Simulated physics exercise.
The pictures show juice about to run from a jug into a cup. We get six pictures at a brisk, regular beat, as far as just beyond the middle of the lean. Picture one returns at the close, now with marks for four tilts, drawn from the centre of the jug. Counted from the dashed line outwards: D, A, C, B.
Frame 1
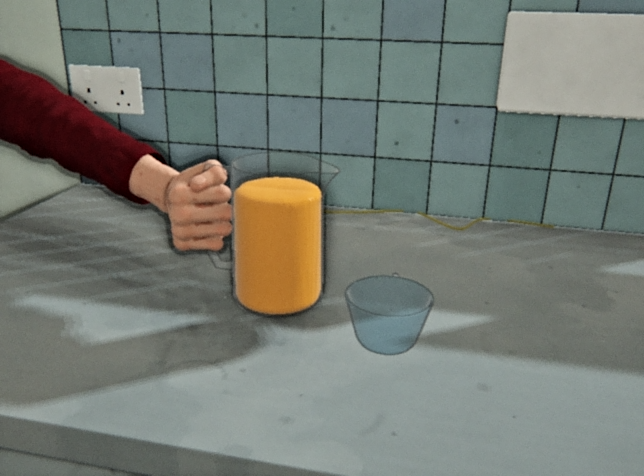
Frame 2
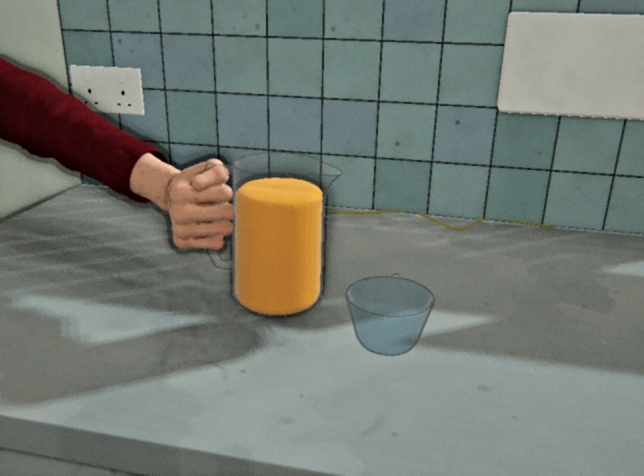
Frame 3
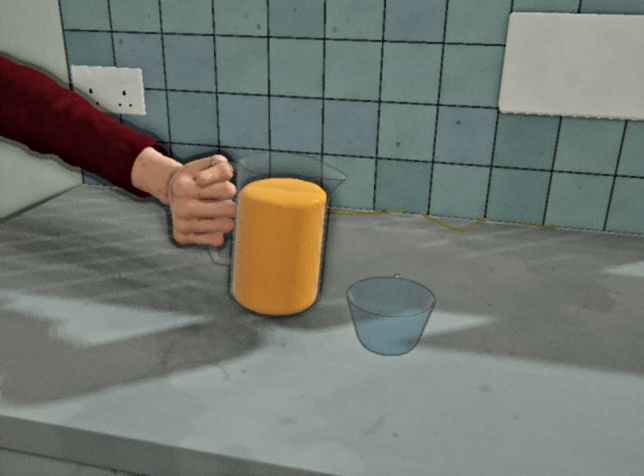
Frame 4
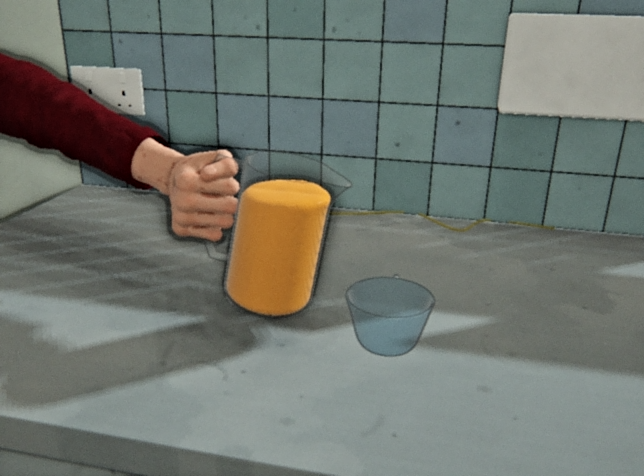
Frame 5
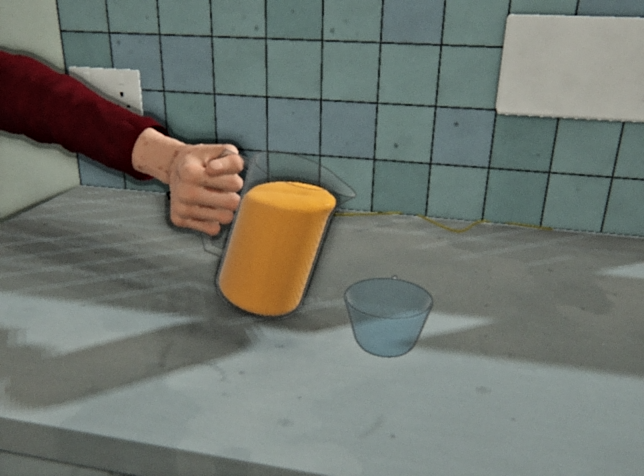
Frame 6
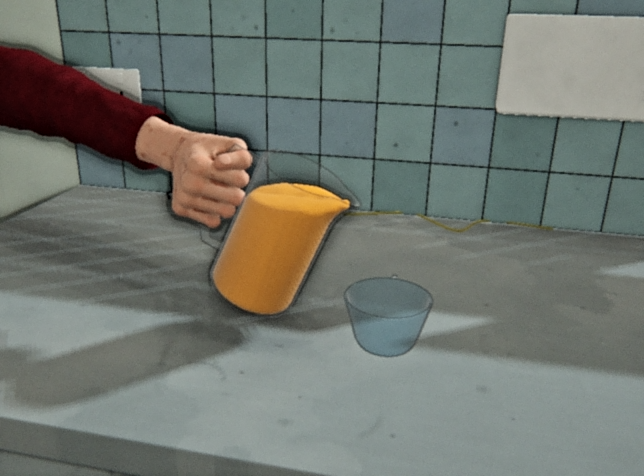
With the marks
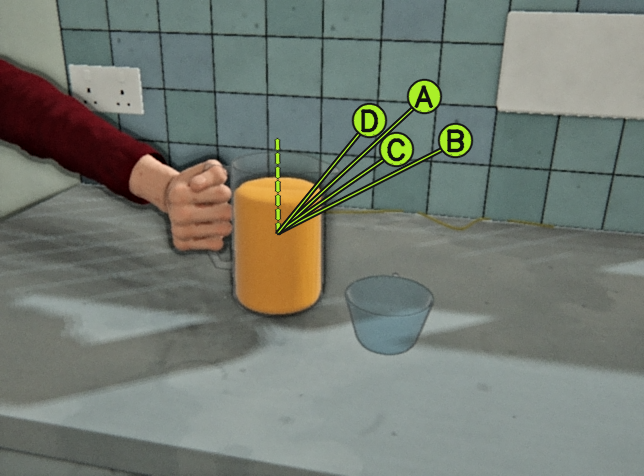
The footage shows a hand in a dark red sleeve holding a clear jug of orange juice beside a small bluish cup on a grey counter, first upright, then gradually tilting it rightward as the juice reaches the lip.
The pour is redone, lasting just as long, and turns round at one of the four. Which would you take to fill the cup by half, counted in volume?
Use line C.
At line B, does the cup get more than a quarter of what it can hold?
Yes, clearly.
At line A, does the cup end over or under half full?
Under.
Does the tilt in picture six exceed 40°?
No, it does not.
On the marked copy, A at (412, 108); B at (441, 149); C at (383, 159); D at (359, 133).
With A, the cup ends with about 31 % of what it can hold.
With B, the cup ends with about 68 % of what it can hold; 3 % of the juice is spilt.
With C, the cup ends with about 48 % of what it can hold.
With D, the cup ends with about 14 % of what it can hold.
